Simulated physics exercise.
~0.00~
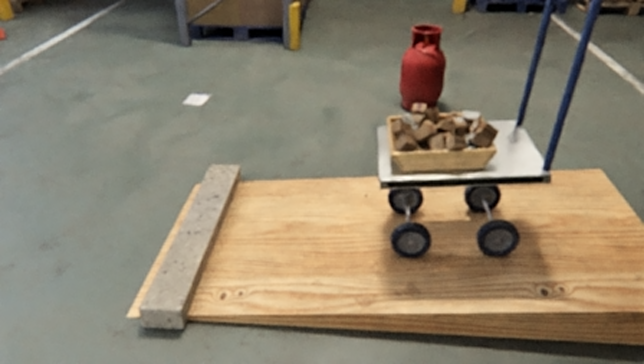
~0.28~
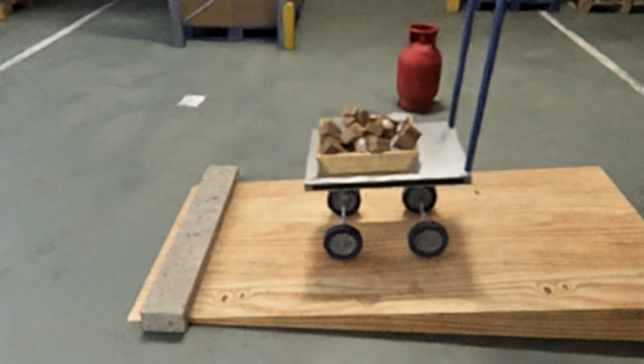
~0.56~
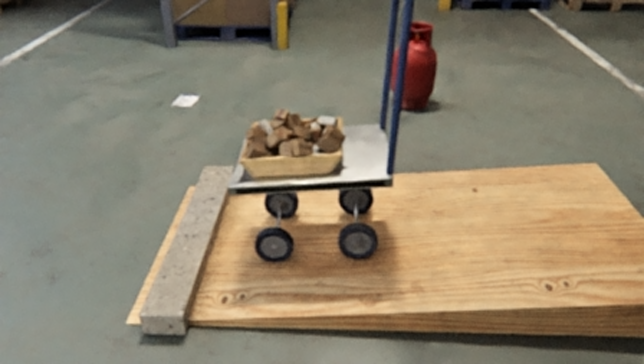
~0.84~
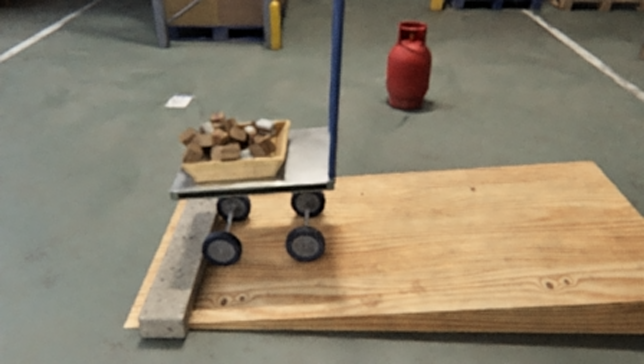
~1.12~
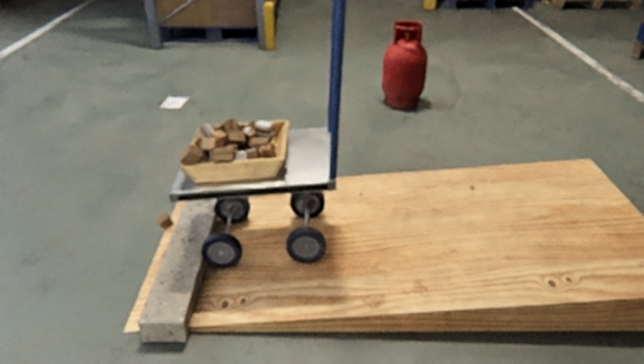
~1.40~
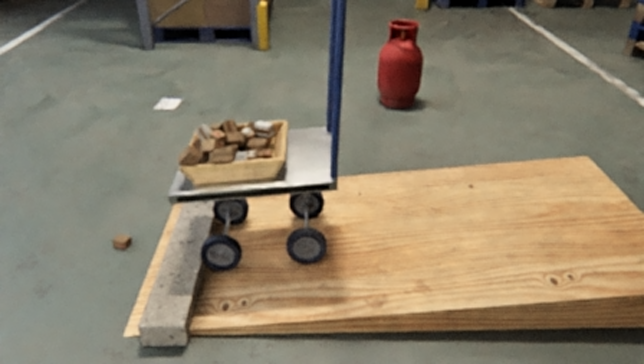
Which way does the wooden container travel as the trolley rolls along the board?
The wooden container travels to the left, riding on the trolley until the wheels meet the grey kerb.
